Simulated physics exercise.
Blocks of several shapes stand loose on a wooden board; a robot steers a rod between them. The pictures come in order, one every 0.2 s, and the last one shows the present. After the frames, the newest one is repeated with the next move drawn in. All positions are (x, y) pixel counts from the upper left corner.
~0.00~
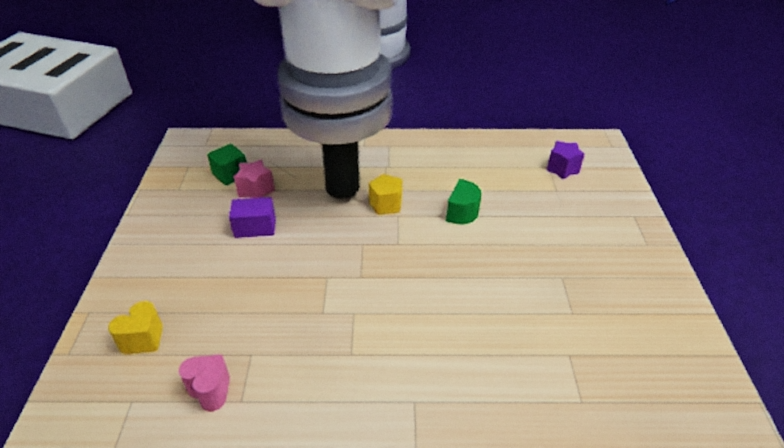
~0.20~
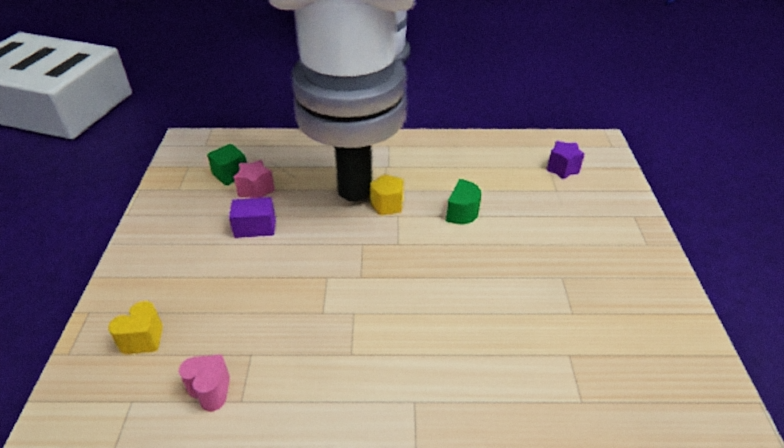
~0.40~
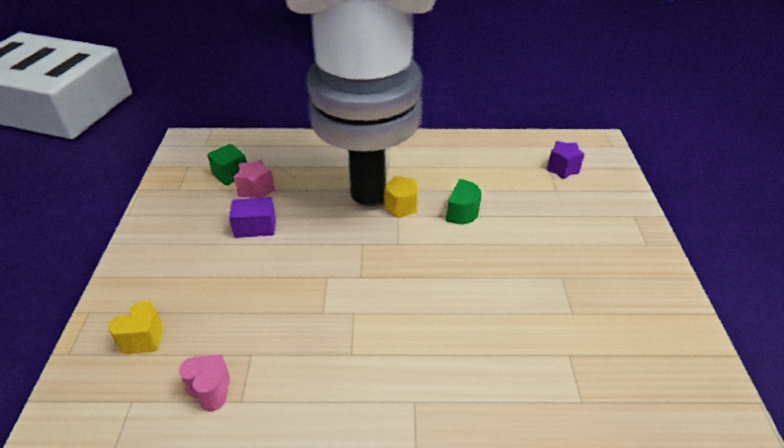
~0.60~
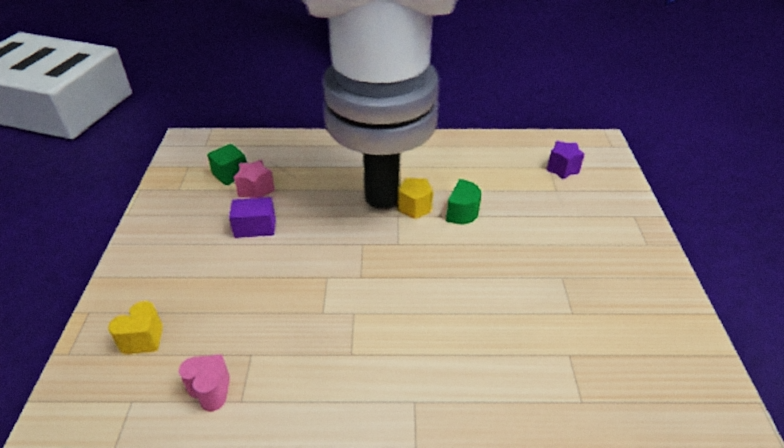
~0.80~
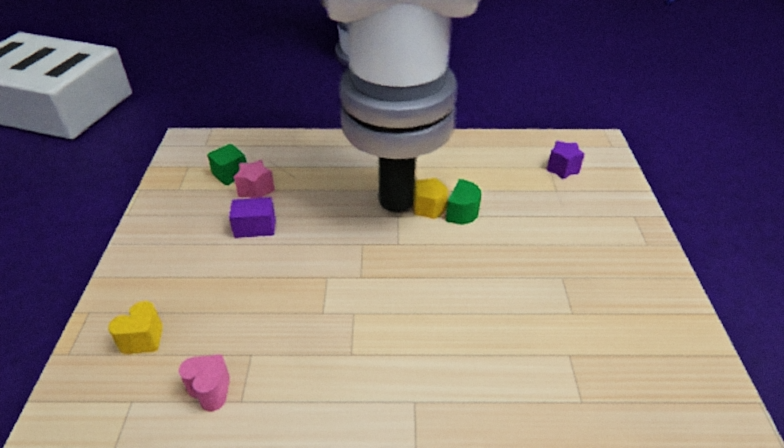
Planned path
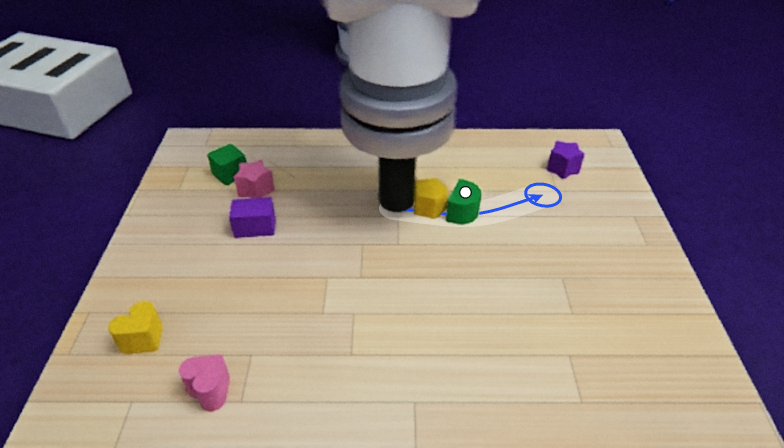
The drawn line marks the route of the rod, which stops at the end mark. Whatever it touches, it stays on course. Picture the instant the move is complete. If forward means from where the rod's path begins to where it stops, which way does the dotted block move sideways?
It heads right.
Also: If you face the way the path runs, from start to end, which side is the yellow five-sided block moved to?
It shifts rightward.
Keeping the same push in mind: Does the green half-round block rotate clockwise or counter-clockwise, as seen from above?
It turns clockwise.
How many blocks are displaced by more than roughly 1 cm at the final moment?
Displaced: Two.
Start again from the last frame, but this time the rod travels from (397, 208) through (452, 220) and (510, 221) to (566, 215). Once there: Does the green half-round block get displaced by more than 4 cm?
Yes.
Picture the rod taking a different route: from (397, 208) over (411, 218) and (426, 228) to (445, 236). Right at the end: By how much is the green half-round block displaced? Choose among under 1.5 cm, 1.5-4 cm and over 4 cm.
Medium: 1.5 to 4 cm.
The line goes from (397, 208) through (449, 214) and (500, 209) to (543, 195); the dot is on the green half-round block.
On the path given first. One third of the way, rod (450, 207); yellow five-sided block (484, 191), turned 15° anticlockwise; green half-round block (513, 196).
Two thirds of the way, rod (501, 201); yellow five-sided block (537, 189); green half-round block (561, 201), turned 20° clockwise.
At the end, rod (545, 188); yellow five-sided block (584, 182), turned 45° clockwise; green half-round block (573, 205), turned 45° clockwise; purple star-shaped block unmoved.
